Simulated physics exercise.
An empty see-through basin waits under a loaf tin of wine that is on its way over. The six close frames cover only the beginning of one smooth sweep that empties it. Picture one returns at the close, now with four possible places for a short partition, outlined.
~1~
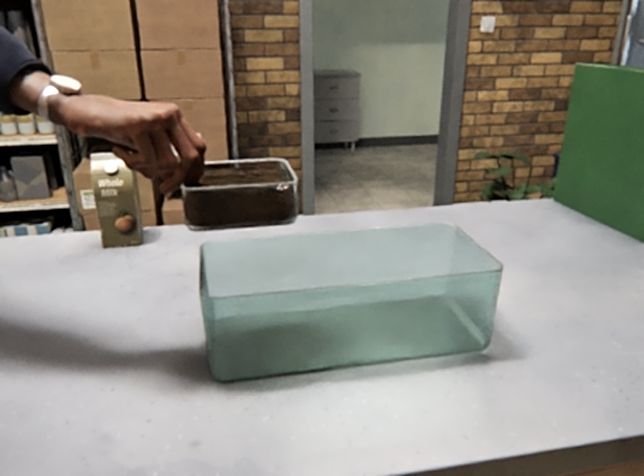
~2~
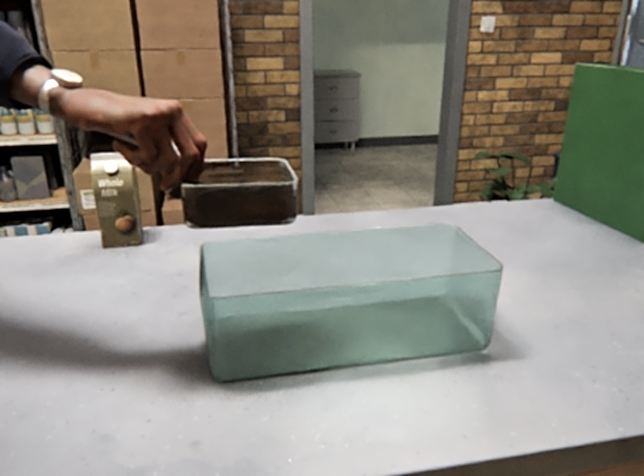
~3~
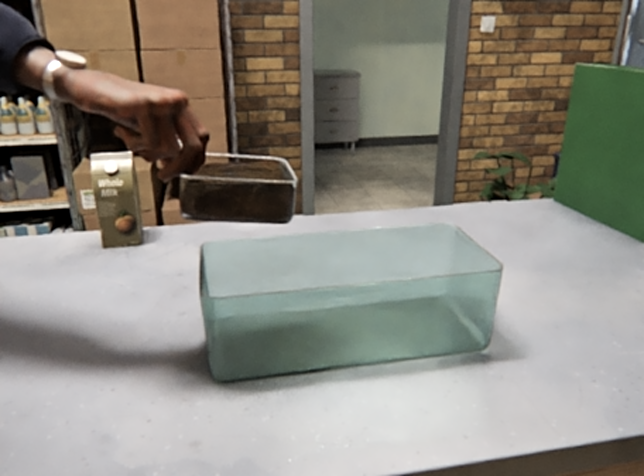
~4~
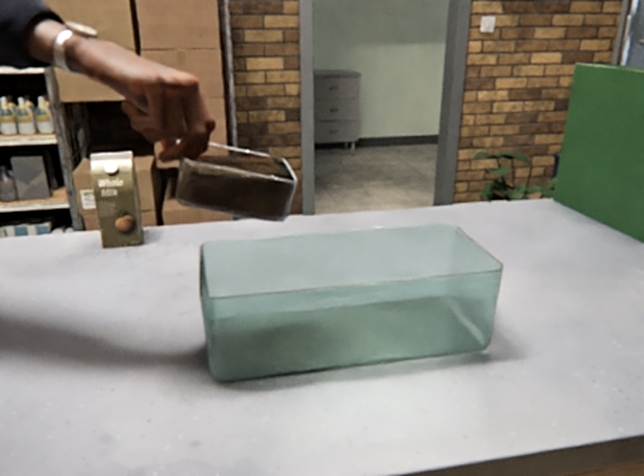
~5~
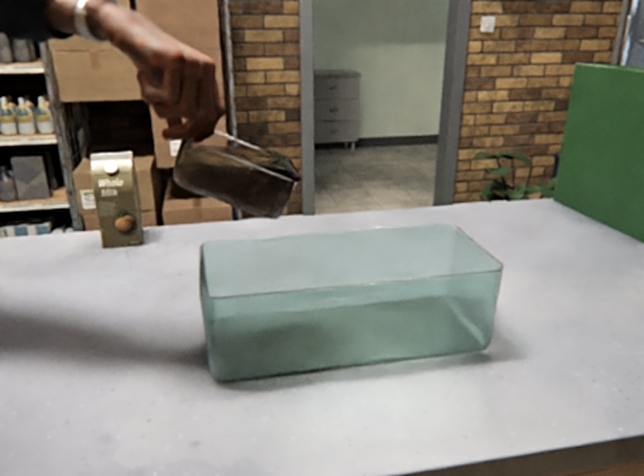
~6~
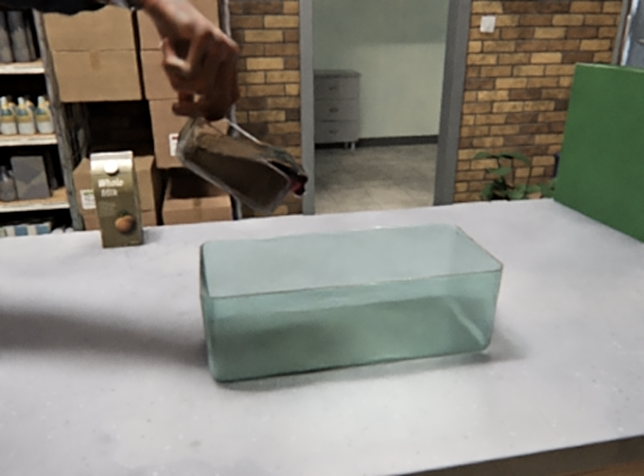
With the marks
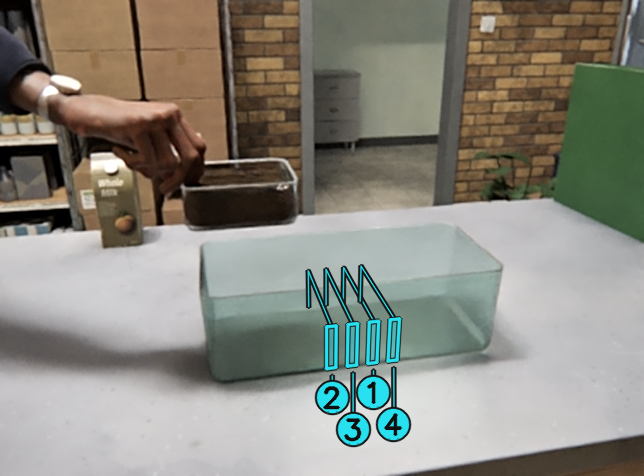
A small clear loaf-shaped container of dark liquid, gripped by a hand at the upper left, stays nearly level above and behind a larger see-through greenish basin on a pale table. The hand rises and shifts right, tilting the container steadily down to the right, until dark liquid reaches just past its lip.
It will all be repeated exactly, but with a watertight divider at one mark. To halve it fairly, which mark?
The best slot is 4.
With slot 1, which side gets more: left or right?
The right one.
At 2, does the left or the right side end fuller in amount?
More ends on the right.
On the marked copy, 1 at (373, 370); 2 at (332, 375); 3 at (353, 373); 4 at (393, 367).
With 1, about 21 % ends left of the wall and 77 % right of it.
With 2, about 7 % ends left of the wall and 90 % right of it; 3 % is lost outside.
With 3, about 11 % ends left of the wall and 87 % right of it.
With 4, about 47 % ends left of the wall and 50 % right of it; 3 % is lost outside.
